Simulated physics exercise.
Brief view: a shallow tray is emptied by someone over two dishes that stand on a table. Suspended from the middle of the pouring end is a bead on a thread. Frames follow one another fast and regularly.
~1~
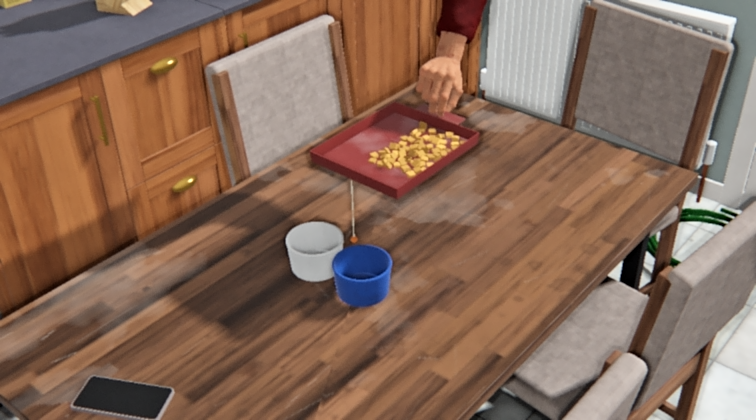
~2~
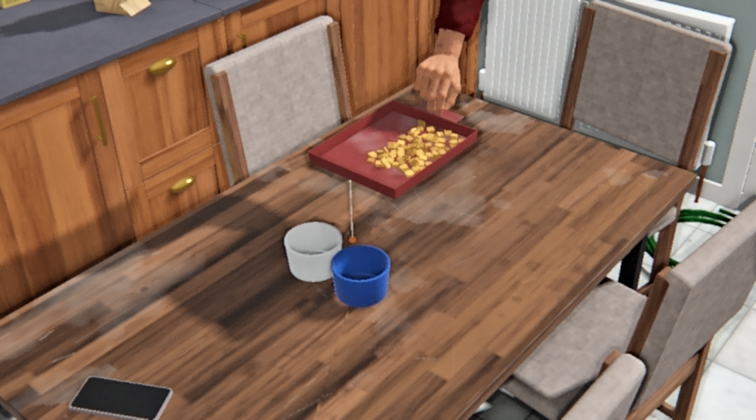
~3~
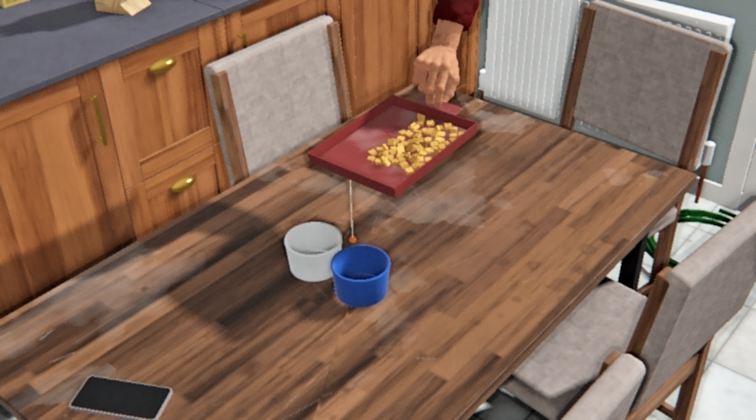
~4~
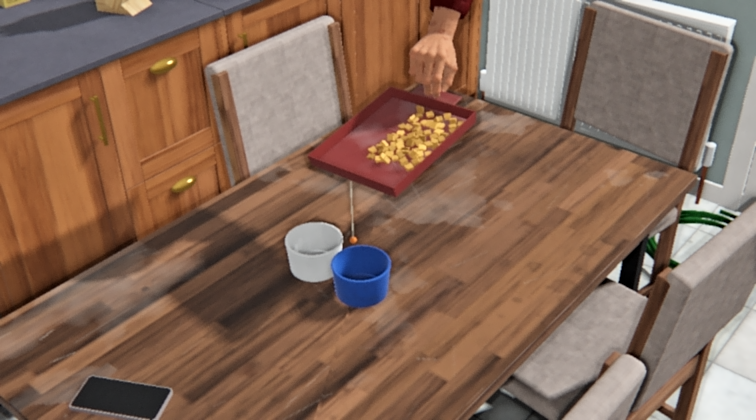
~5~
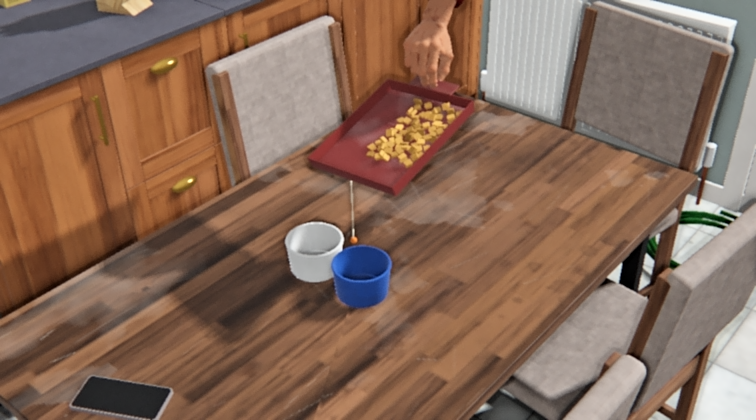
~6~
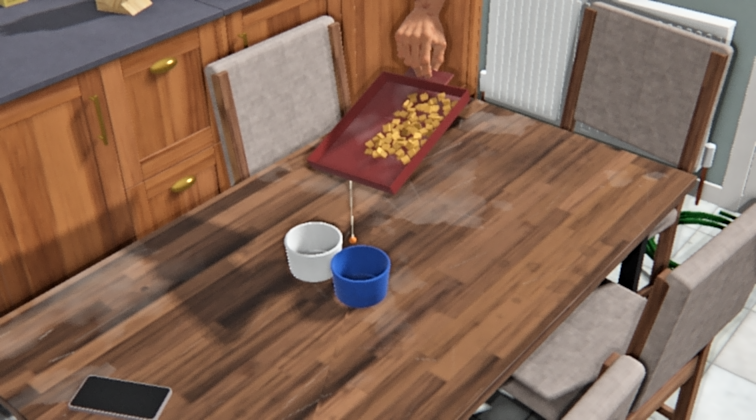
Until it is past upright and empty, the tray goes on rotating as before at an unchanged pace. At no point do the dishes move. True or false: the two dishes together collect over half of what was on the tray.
True.
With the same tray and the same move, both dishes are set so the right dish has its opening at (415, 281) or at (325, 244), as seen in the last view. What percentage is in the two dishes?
You'd get 0 in a hundred first and 70 in a hundred after that.
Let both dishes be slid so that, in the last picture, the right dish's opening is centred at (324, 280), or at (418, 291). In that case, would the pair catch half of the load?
In order, they'd catch a minor share, and next a minor share.
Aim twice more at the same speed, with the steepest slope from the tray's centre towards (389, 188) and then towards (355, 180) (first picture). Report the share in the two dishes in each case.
Lab note: Try 1 = 40 %, try 2 = 50 %.
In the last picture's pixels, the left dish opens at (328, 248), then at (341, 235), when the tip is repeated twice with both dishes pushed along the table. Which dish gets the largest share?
The first time it's the left member, the second time the left member.
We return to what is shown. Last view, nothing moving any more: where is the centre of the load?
Around (315, 266), give or take.
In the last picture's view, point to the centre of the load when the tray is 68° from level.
Near the pixel (341, 167).
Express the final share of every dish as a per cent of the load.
I'd say the left dish holds some 70 % and the right dish some 10 %.
Soon after the last picture, tray tipped steeply; nearly all on the tray; a stray few in the air.
A little later, tray tipped past a quarter turn; most on the tray; a stray few in the right dish; about a quarter in the left dish; a small part outside both; a stray few in the air.
Later still, tray tipped past a quarter turn; a small part in the right dish; about two thirds in the left dish; about a quarter outside both.
At rest, tray tipped past a quarter turn; a small part in the right dish; about two thirds in the left dish; about a quarter outside both.
